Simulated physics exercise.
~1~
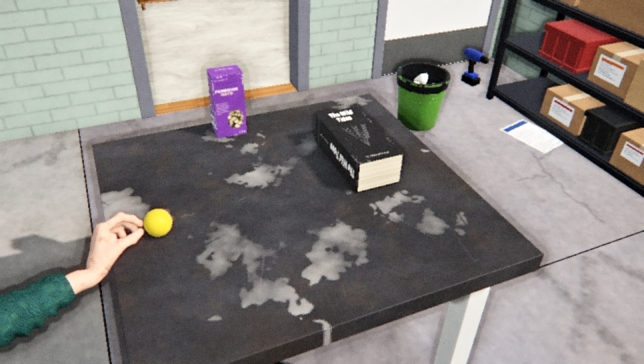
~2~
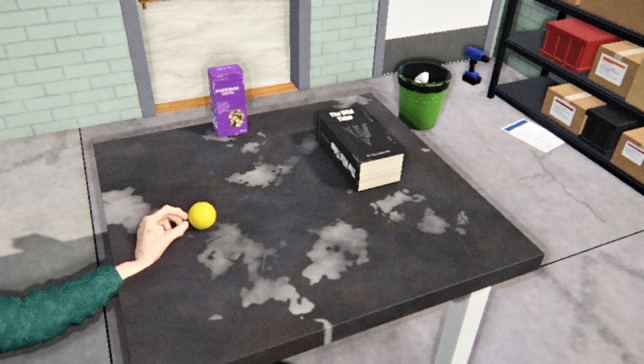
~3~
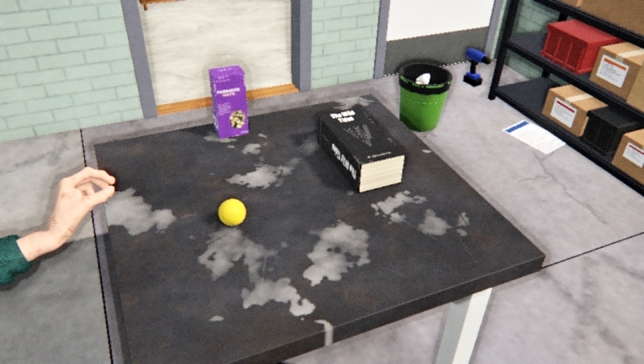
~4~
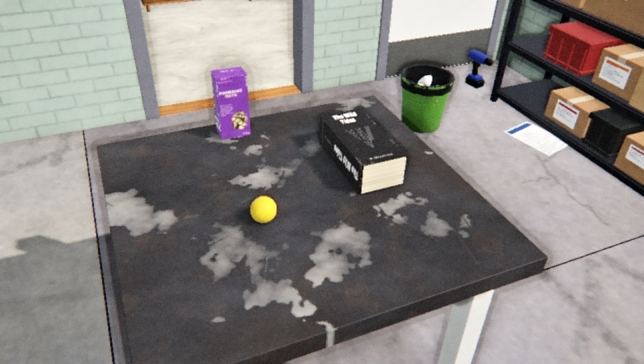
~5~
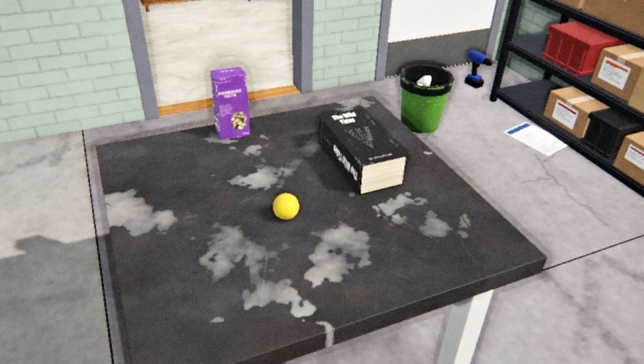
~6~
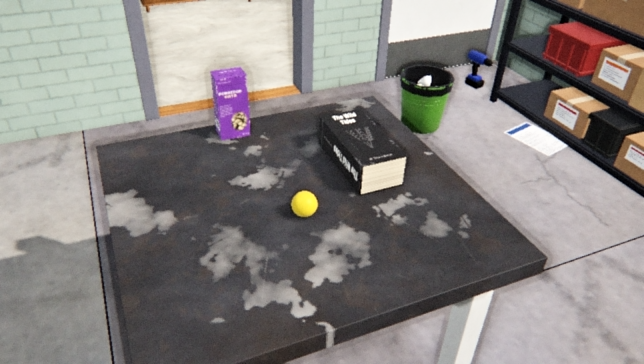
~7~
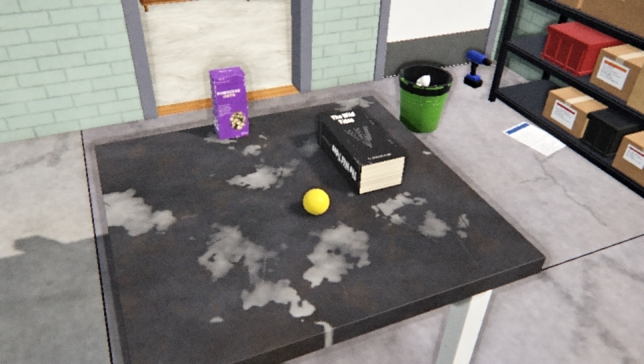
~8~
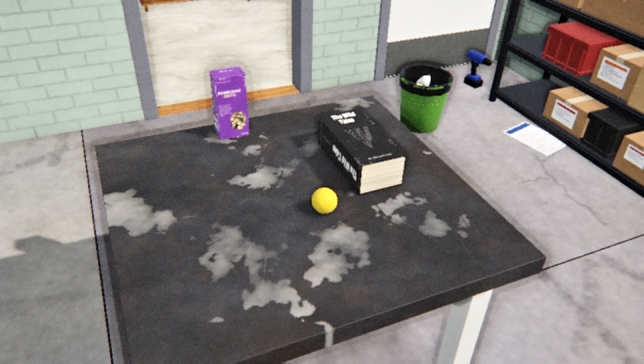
A yellow lemon was pushed to the right across a dark, worn table by a hand in a green sleeve, which let go and drew back. The lemon kept moving alone, slowing down until it was near the black book, still on the table.
